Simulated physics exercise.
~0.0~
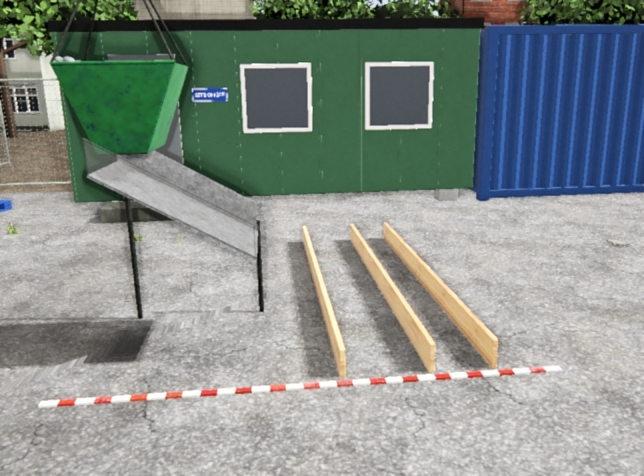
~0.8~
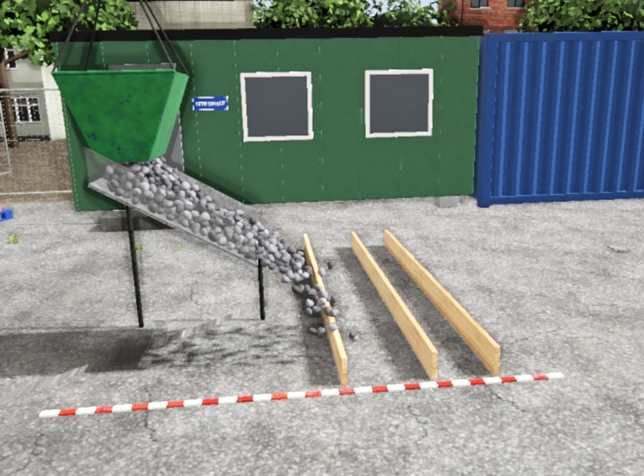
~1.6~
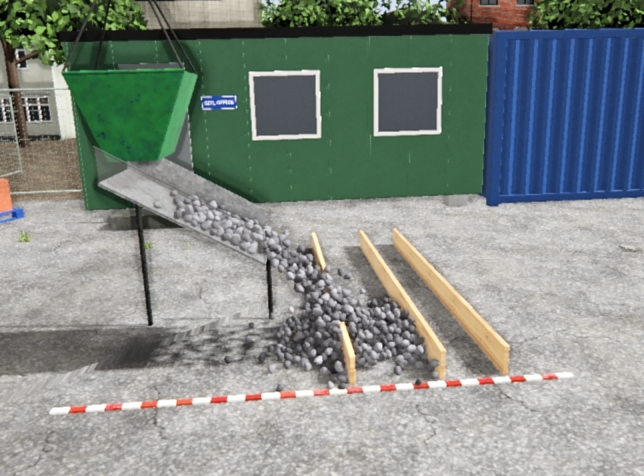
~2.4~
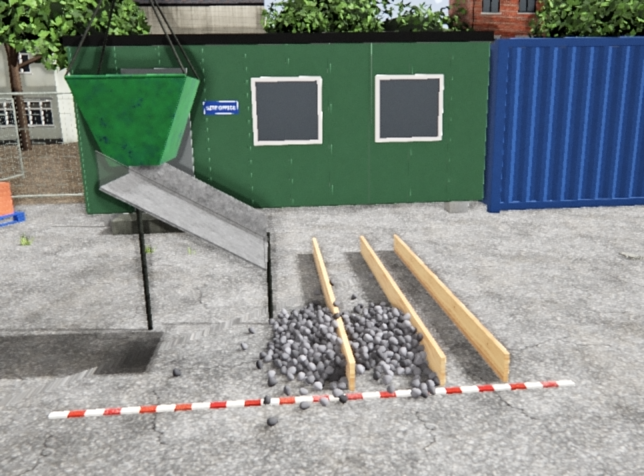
In a paved yard, grey stones pour from a green hopper down a sloping chute and settle around the leftmost wooden plank.
